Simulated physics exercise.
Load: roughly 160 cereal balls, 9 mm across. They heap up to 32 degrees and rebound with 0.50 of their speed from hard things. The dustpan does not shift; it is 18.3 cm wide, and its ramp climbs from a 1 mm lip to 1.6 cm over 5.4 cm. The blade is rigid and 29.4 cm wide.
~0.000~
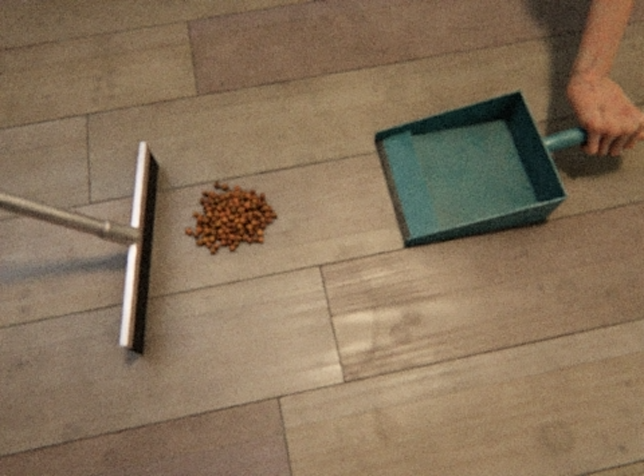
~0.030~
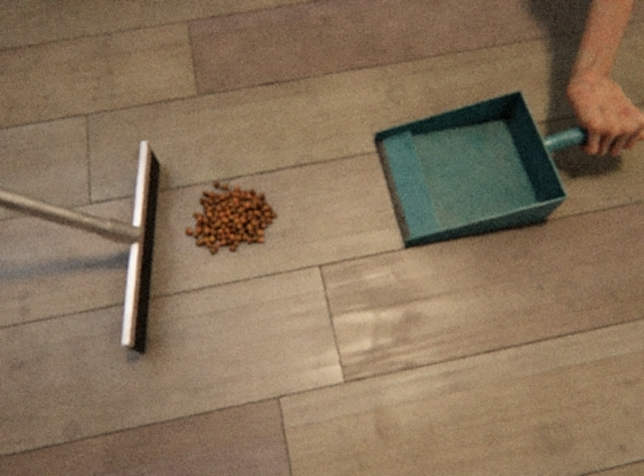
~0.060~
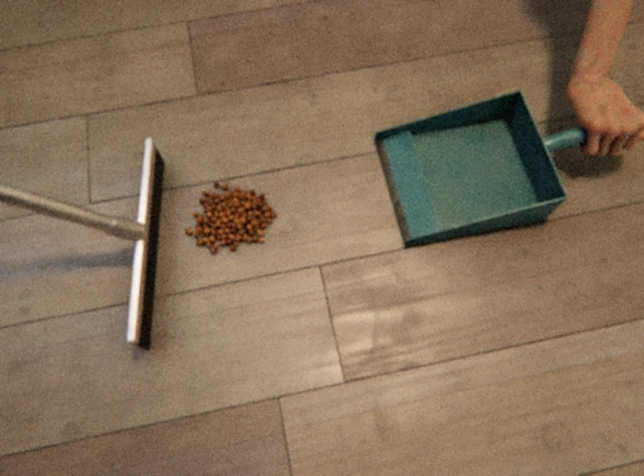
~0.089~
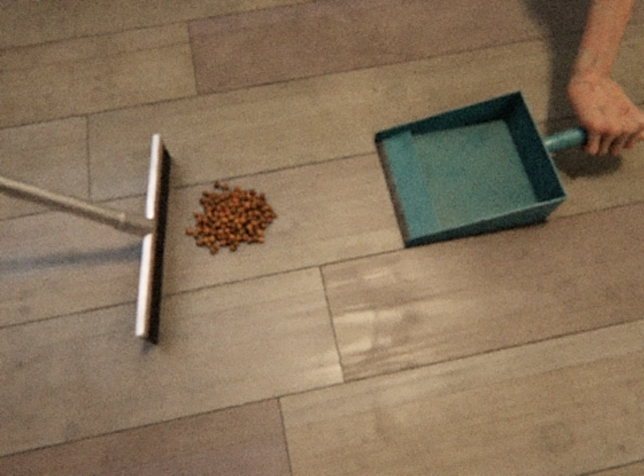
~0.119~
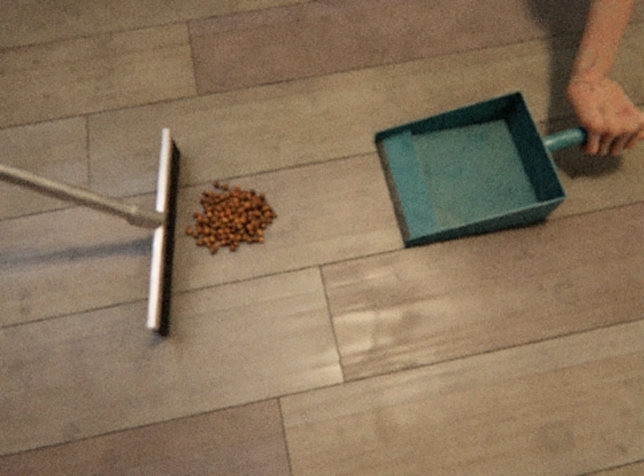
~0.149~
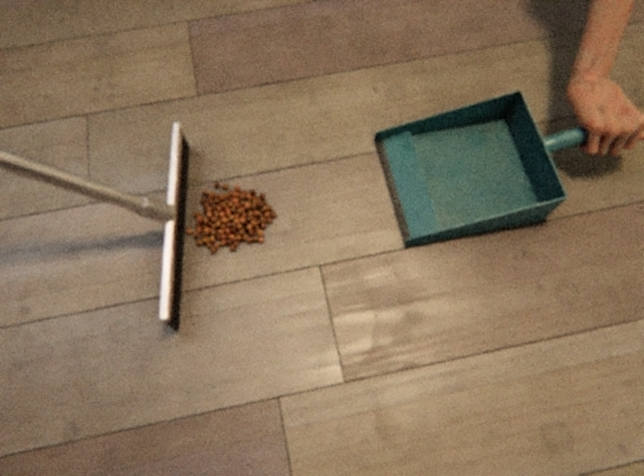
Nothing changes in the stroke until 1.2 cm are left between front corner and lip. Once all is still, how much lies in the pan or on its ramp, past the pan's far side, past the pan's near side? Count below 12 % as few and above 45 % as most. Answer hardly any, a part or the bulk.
Pan hardly any, far side a part, near side hardly any.
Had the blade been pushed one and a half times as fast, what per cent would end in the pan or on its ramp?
In that case some 20 per cent.
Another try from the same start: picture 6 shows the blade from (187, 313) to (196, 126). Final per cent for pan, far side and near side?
Pan 25, far 20, near 10.
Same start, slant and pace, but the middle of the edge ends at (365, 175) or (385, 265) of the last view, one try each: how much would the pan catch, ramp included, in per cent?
Some 25 and 35 per cent.
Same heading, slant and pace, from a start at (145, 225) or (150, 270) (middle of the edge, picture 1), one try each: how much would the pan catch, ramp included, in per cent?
Some 0 and 10 per cent.
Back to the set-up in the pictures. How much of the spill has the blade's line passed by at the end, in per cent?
Roughly 10 per cent.
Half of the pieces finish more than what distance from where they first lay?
Some 22 cm.
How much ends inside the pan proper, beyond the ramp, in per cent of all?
Roughly 0 per cent.
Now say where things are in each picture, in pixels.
In the first picture, blade from (127, 345) to (146, 149), moved 0.0 cm, 0 of the pieces shifted so far; middle of the pieces at (229, 215); pan at (470, 176).
In the second picture, blade from (129, 343) to (147, 148), moved 0.3 cm, 0 of the pieces shifted so far; middle of the pieces at (229, 215).
In the third picture, blade from (134, 340) to (152, 145), moved 1.0 cm, 0 of the pieces shifted so far; middle of the pieces at (229, 215).
In the fourth picture, blade from (143, 334) to (159, 141), moved 2.2 cm, 0 of the pieces shifted so far; middle of the pieces at (229, 215).
In the fifth picture, blade from (154, 326) to (169, 135), moved 3.9 cm, 0 of the pieces shifted so far; middle of the pieces at (229, 215).
In the sixth picture, blade from (166, 318) to (179, 129), moved 5.6 cm, 0 of the pieces shifted so far; middle of the pieces at (229, 215); pan at (470, 176). The blade's pace is about 0.57 m/s, heading 25 degrees away from the viewer's side.
After 0.42 s, middle of the blade 18 cm from the lip; 0 % over the lip, far side 5 %, near side 0 %.
After 0.60 s, middle of the blade 9 cm from the lip; 0 % over the lip, far side 15 %, near side 0 %.
After 0.90 s, middle of the blade 3 cm from the lip; 5 % over the lip, far side 25 %, near side 0 %.
By 1.2 s all is still; pan 5 %, far side 25 %, near side 0 %, in front of the lip or behind the blade 65 %.
